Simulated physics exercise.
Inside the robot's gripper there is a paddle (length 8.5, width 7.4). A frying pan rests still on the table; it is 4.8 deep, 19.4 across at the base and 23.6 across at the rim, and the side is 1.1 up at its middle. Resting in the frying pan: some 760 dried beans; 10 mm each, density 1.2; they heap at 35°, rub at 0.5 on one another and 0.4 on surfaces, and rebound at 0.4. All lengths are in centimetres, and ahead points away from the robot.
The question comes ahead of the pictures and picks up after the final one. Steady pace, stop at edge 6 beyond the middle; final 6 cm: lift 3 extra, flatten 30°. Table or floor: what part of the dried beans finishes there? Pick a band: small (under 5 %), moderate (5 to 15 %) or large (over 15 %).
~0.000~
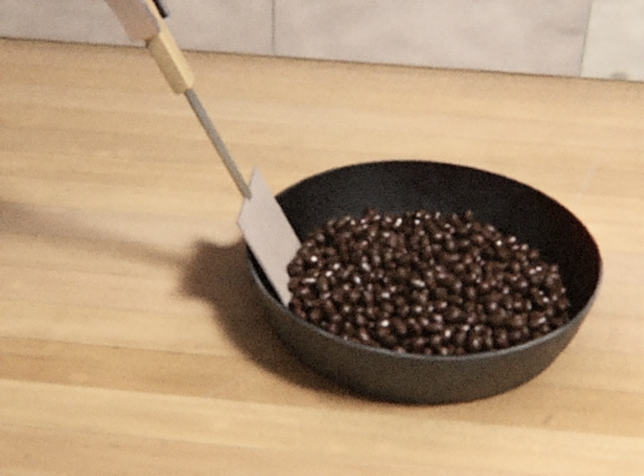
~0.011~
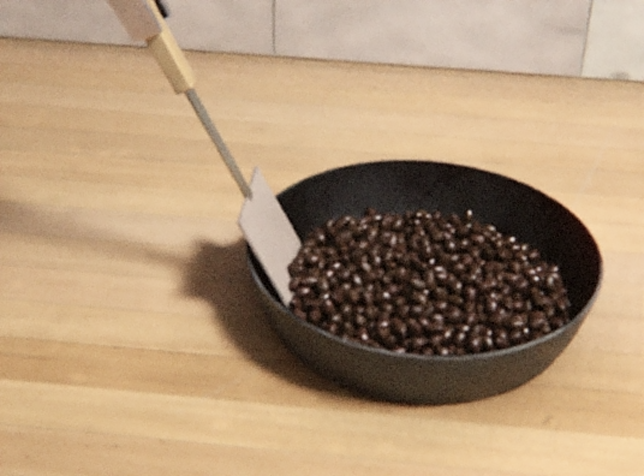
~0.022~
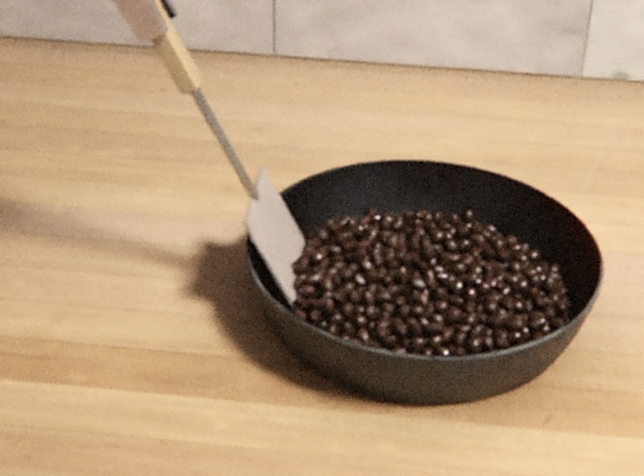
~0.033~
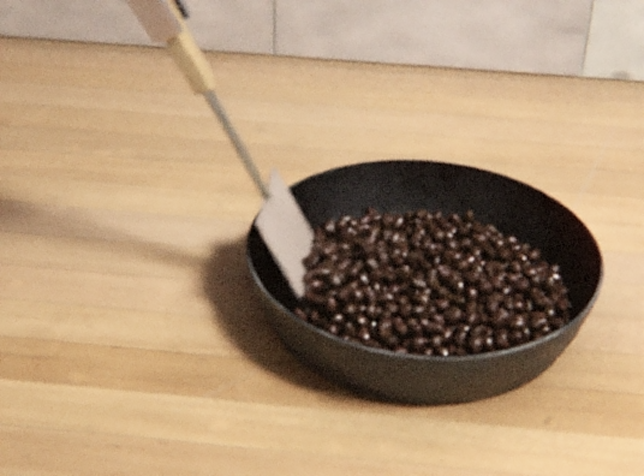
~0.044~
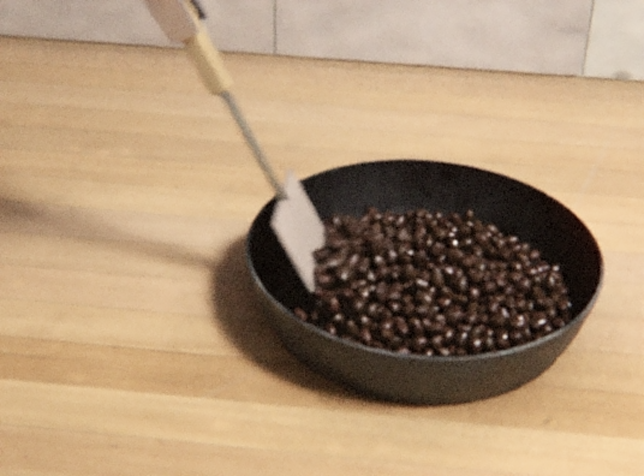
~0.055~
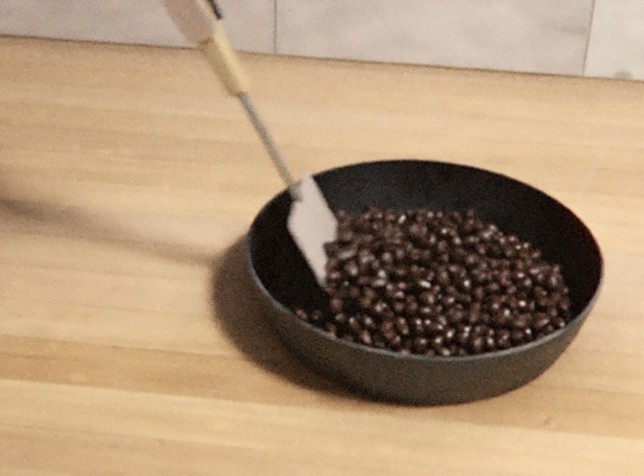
The share is moderate, 5 to 15 %.
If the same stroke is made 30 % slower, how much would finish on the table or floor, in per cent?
I'd expect near 0 per cent.
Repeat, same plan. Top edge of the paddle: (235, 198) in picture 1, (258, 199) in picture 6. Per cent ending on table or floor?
Near 0 in a hundred.
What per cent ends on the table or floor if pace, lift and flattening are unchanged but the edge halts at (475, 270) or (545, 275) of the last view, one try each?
Try 1: Approx. 0 %; try 2: Approx. 10 %.
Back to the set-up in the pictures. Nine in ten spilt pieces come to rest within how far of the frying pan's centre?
I reckon it's some 30 centimetres.
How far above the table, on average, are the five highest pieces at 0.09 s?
I'd say close to 7 cm on average.
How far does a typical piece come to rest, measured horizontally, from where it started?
I'd guess close to 3 centimetres.
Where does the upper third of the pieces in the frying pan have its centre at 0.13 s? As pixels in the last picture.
(469, 269).
After 0.09 s, sloping 63°, highest piece 7 above the table; 763 in the frying pan.
After 0.13 s, sloping 52°, highest piece 8 above the table; 763 in the frying pan.
After 0.34 s, sloping 33°, highest piece 6 above the table; 704 in the frying pan, 56 on the table or floor, 3 on the blade or in flight.
After 1.39 s, sloping 33°, highest piece 6 above the table; 700 in the frying pan, 63 on the table or floor.
In the end, 700 in the frying pan, 63 on the table or floor. That is 8 % on the table or floor.
